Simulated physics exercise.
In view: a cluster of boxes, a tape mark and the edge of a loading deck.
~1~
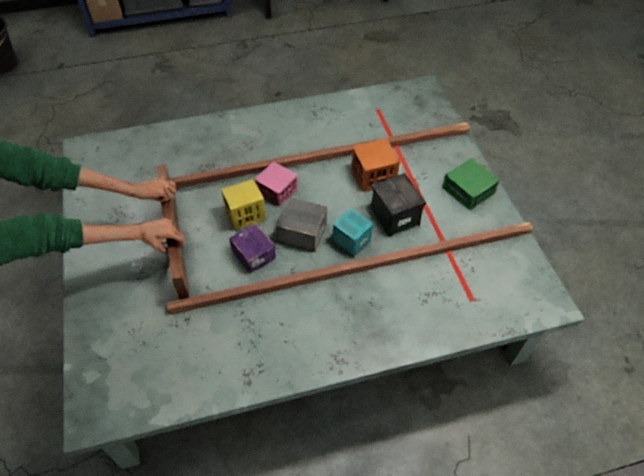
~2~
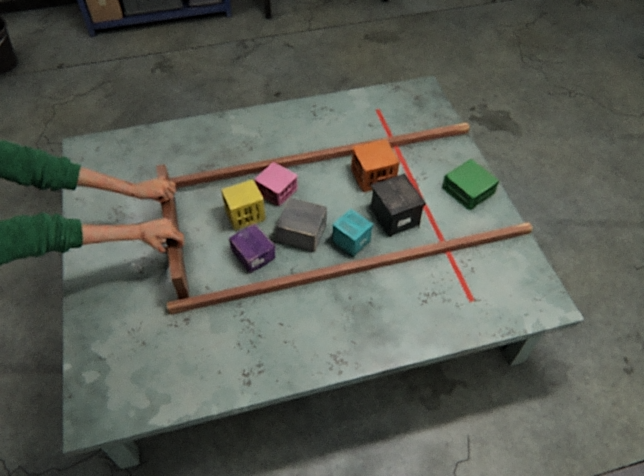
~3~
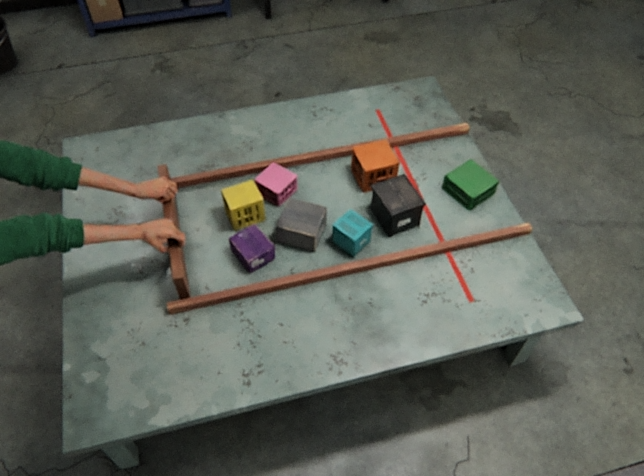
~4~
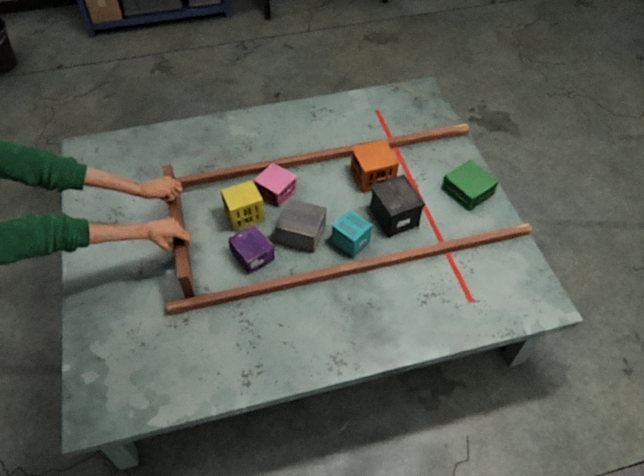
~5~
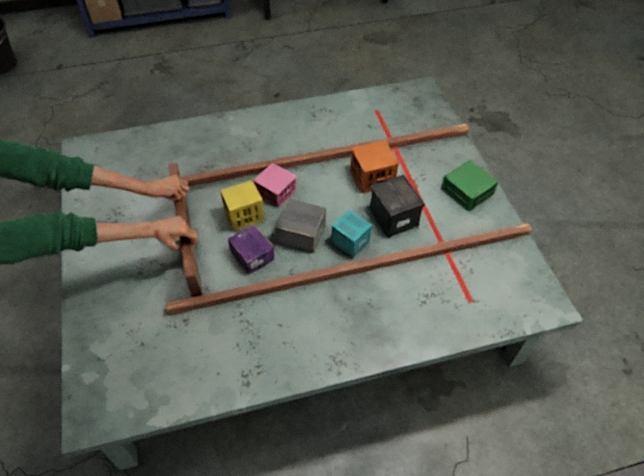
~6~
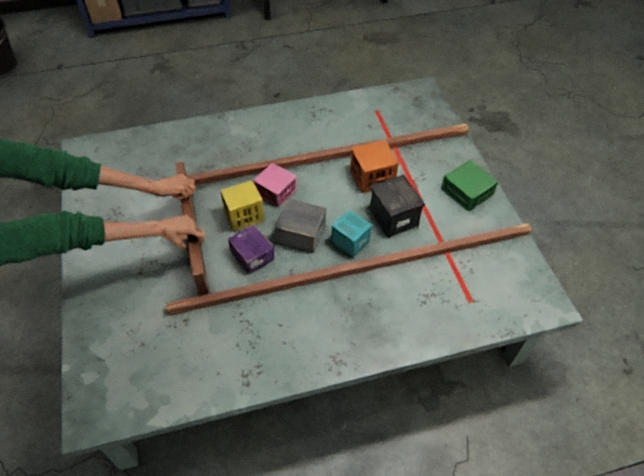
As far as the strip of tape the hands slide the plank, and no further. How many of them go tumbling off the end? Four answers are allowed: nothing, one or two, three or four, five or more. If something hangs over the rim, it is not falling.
The drop count fails to reach three, yet is not nil.
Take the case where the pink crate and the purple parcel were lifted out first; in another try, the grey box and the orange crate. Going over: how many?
That gives 1 in the first case, then 0 in the second.
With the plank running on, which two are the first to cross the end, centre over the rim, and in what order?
Earliest first: Green crate, black tote.
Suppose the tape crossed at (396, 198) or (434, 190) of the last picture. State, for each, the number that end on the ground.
Try by try, 1 and 2.
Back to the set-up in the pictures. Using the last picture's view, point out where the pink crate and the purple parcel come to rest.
Taking them in turn, first comes (414, 149), then (446, 212).
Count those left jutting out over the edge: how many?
I count 0 overhanging.
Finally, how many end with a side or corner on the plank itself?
That would be 3 of them.
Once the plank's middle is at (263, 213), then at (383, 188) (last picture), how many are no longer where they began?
The counts are 5 and 8.
Soon after, none off yet; green crate at rest near (469, 185); black tote at rest near (396, 206); orange crate at rest near (374, 167).
After that, none off yet; green crate at rest near (470, 185); black tote displaced about its own width near (440, 201); orange crate displaced a little near (385, 165).
In the end, the number that fall off is one or two; gone, black tote and green crate.
